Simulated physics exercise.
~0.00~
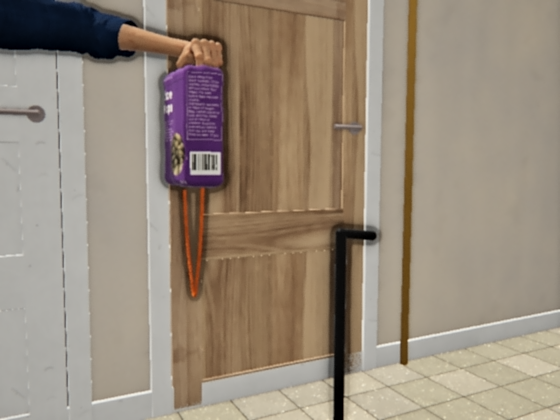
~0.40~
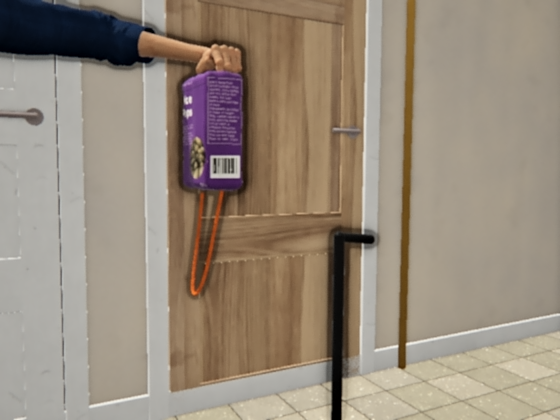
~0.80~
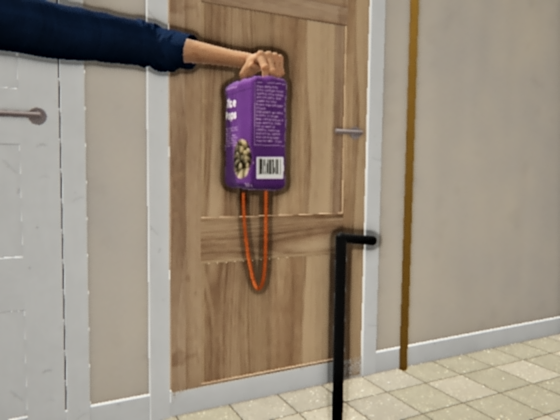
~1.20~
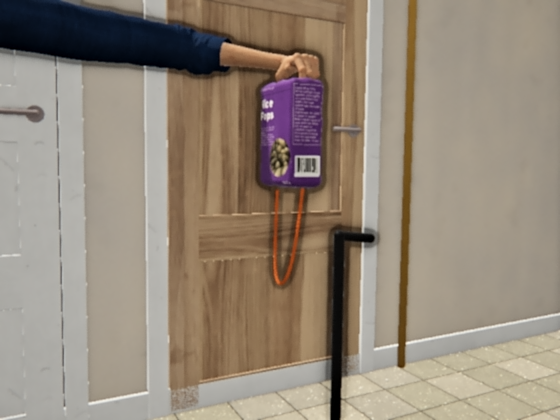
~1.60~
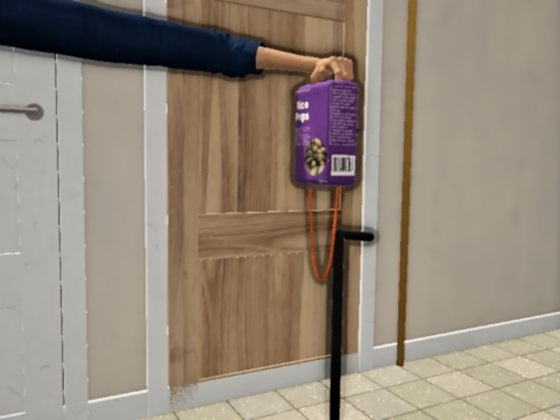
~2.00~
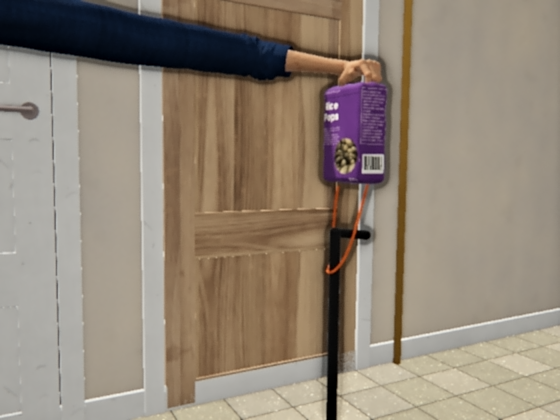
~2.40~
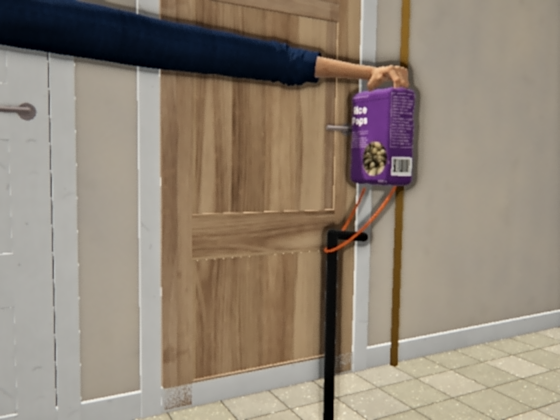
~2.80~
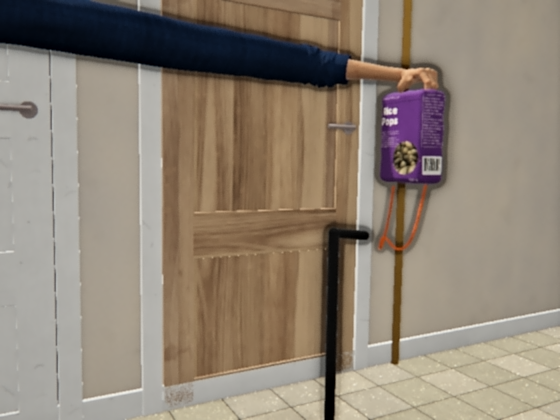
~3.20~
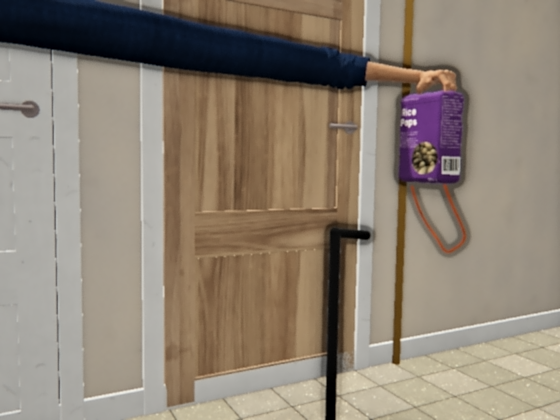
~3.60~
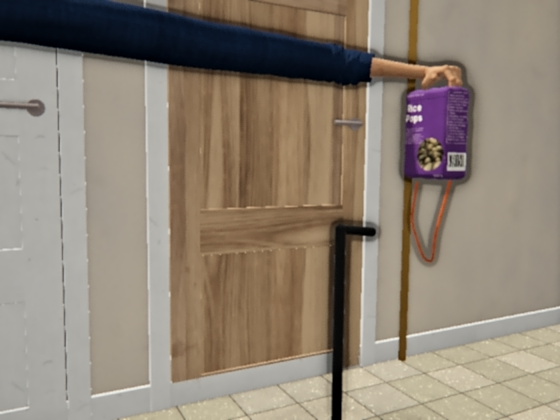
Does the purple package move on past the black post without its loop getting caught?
Yes, the purple package goes past the post freely, with its orange loop still hanging beneath it.
